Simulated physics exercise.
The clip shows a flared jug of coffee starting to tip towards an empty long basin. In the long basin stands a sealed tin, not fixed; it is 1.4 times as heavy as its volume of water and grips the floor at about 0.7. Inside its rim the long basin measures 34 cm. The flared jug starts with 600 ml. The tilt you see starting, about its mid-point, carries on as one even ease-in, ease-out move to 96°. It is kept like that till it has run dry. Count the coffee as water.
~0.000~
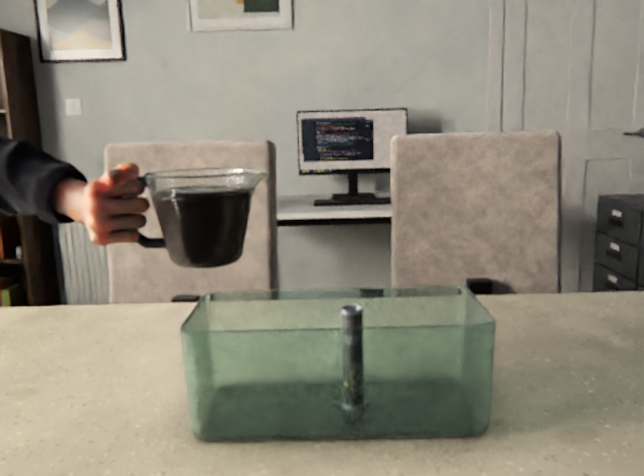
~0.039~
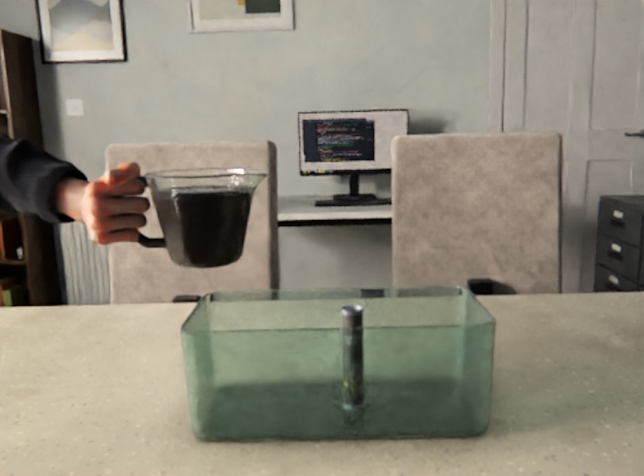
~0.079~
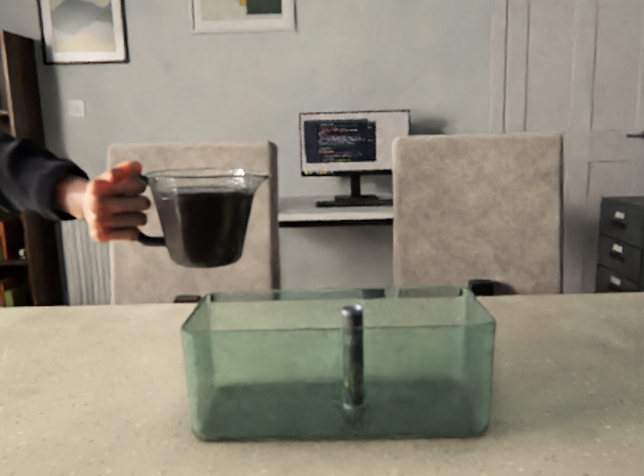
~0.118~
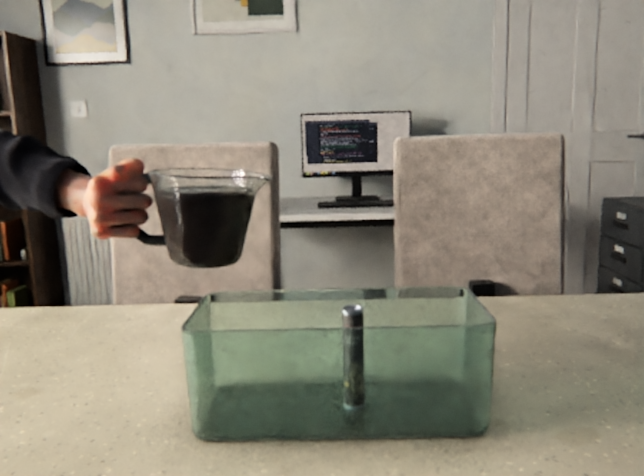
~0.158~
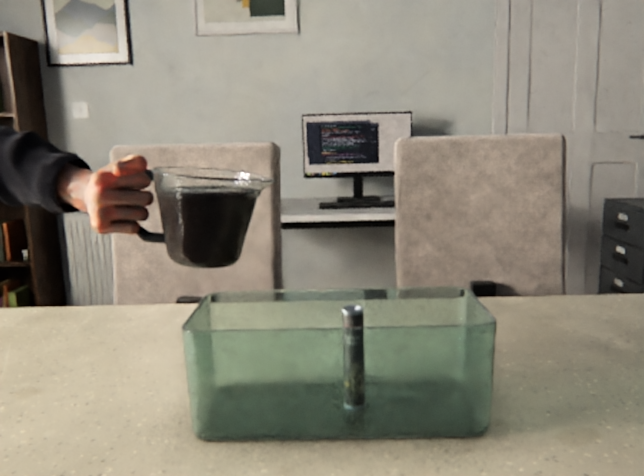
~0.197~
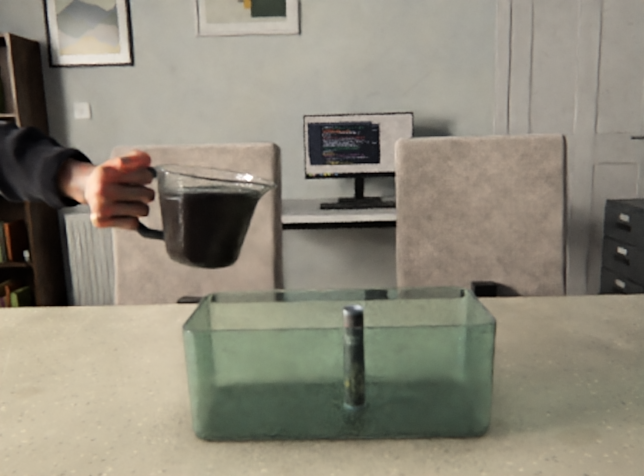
A hand holding a flared glass jug of dark coffee, tilting it slightly rightward above a long green basin containing an upright tin.
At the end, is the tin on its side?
The tin remains upright.
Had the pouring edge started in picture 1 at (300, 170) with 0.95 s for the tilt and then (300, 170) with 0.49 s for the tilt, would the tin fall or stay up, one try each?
First it falls; then it falls.
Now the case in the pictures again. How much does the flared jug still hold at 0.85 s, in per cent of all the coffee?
Some 18 per cent.
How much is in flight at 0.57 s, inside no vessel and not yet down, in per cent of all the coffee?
Some 20 per cent.
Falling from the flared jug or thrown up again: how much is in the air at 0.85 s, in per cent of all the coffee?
Some 12 per cent.
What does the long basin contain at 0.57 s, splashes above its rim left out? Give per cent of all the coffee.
About 7 per cent.
After 0.57 s the tilt is 63° and 73 per cent is still to pour; the tin stands where it began.
After 0.85 s the tilt is 93° and 18 per cent is still to pour; the tin stands 1 cm from where it began.
After 1.14 s the tilt is 96° and 1 per cent is still to pour; the tin stands 1 cm from where it began.
After 1.45 s the tilt is 96° and 0 per cent is still to pour; the tin stands where it began.
In the end the tin stands where it began.
